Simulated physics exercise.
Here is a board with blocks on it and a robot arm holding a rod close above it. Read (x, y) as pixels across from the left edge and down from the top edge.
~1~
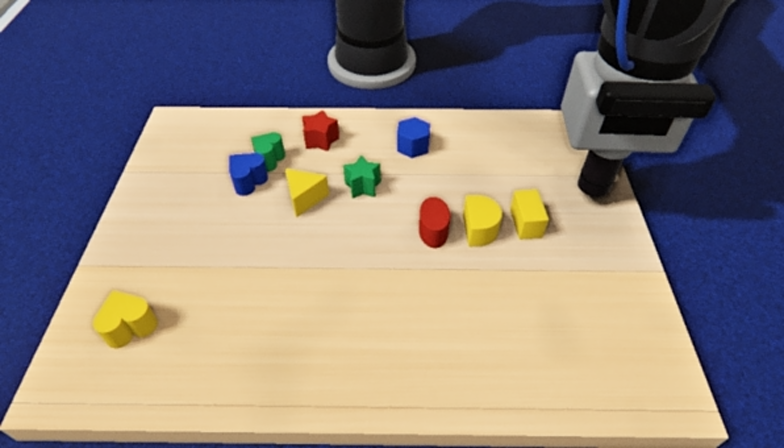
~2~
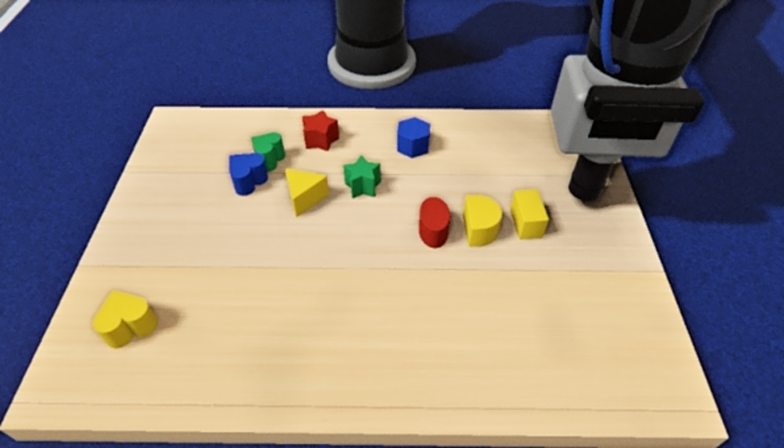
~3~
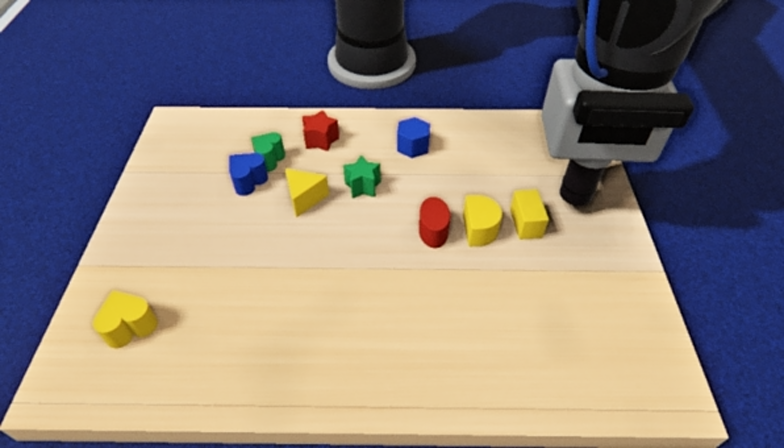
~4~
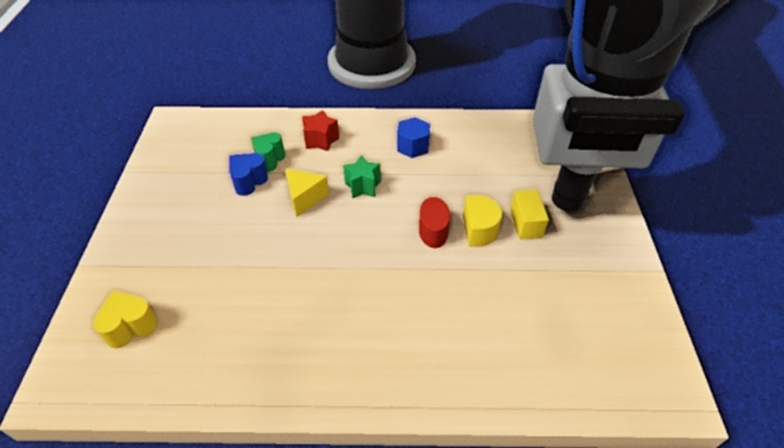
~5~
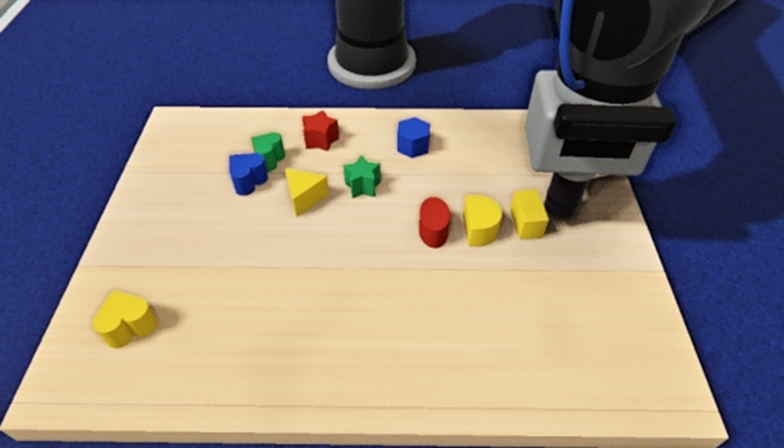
A pale wooden board lies on a blue surface, seen from above at an angle by a still camera. A yellow heart sits at lower left, blue and green hearts, red and green stars, a yellow triangle and a blue hexagon farther back, and red and yellow blocks right of centre. At right, a grey-and-black robot arm moves its dark rod slightly left and nearer, close beside the yellow rectangular block, while the blocks stay still.
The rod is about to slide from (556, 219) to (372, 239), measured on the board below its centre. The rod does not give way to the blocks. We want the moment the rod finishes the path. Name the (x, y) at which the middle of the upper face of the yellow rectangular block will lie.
I predict (342, 226).
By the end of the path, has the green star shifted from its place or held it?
Here the green star stays on its spot.
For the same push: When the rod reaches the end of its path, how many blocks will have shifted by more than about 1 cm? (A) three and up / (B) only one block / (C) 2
Answer: A.
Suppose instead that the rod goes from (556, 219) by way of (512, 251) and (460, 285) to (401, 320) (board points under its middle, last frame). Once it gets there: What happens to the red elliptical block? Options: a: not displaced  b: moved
b: Moved.
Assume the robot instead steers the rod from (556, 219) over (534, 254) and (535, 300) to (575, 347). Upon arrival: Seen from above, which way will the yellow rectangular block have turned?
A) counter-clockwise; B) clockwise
I'll go with B - clockwise.
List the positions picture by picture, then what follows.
The first picture shows rod tip (593, 187); block tops, green star (362, 168); red elliptical block (435, 212); yellow half-round block (483, 211); yellow rectangular block (531, 204).
The second picture shows rod (584, 191); blocks unchanged.
The third picture shows rod (575, 195); blocks unchanged.
The fourth picture shows rod (567, 201); blocks unchanged.
The fifth picture shows rod (560, 207); green star (362, 168); red elliptical block (435, 212); yellow half-round block (483, 211); yellow rectangular block (531, 204).
The first path, step by step. One third of the way, rod (498, 213); red elliptical block (410, 215); yellow half-round block (441, 217); yellow rectangular block (472, 212), turned 15° anticlockwise.
Two thirds of the way, rod (435, 220); red elliptical block (344, 222); yellow half-round block (375, 224); yellow rectangular block (407, 219), turned 15° anticlockwise.
At the end, rod (372, 227); green star in place; red elliptical block (278, 230); yellow half-round block (310, 232); yellow rectangular block (342, 226), turned 15° anticlockwise.
